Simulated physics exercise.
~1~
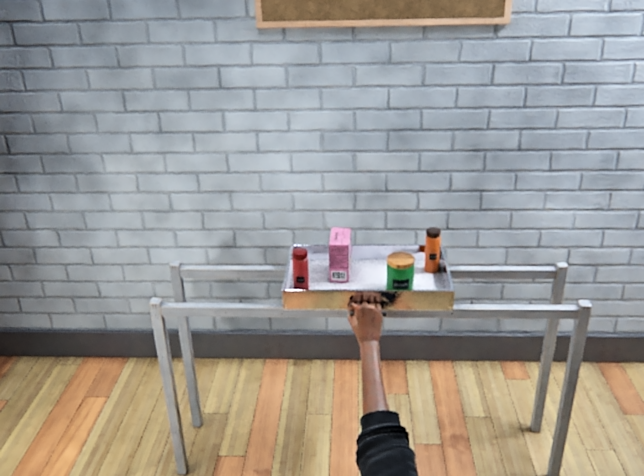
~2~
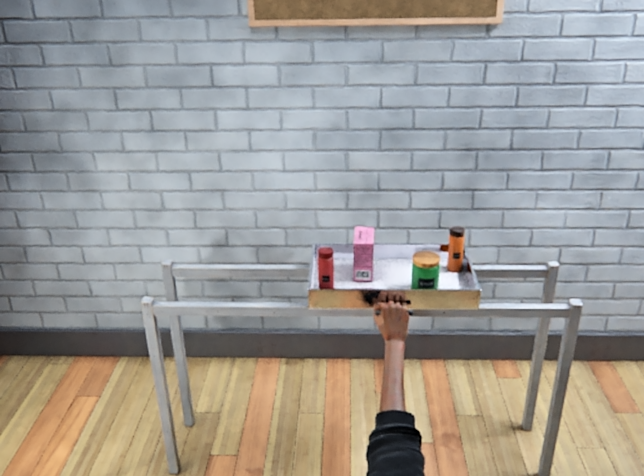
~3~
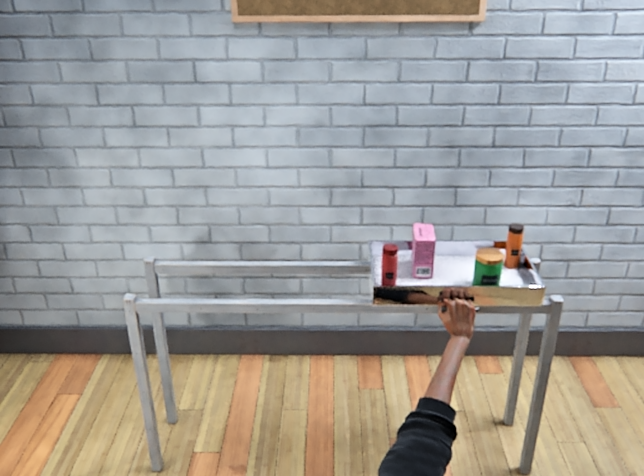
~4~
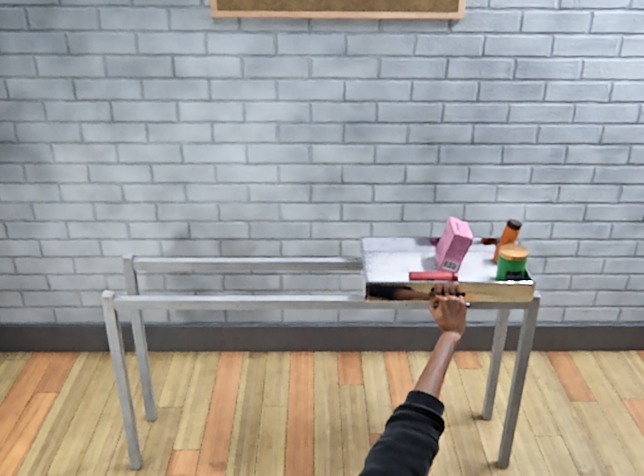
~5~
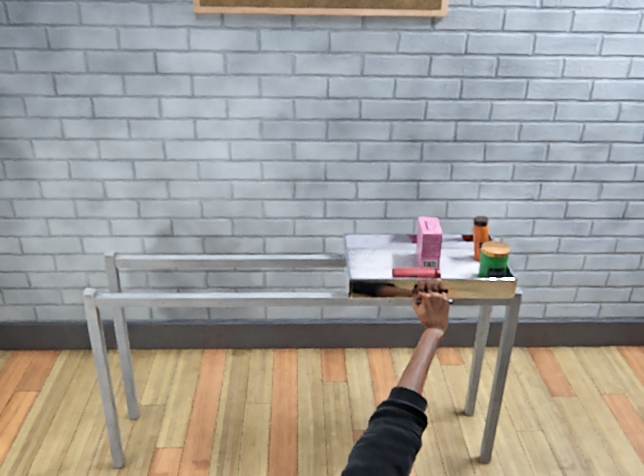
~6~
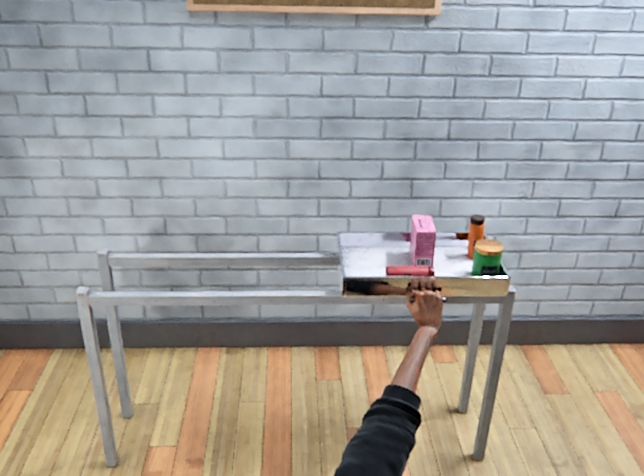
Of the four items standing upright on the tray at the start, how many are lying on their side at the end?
One of the four is lying on its side at the end, the red shaker.
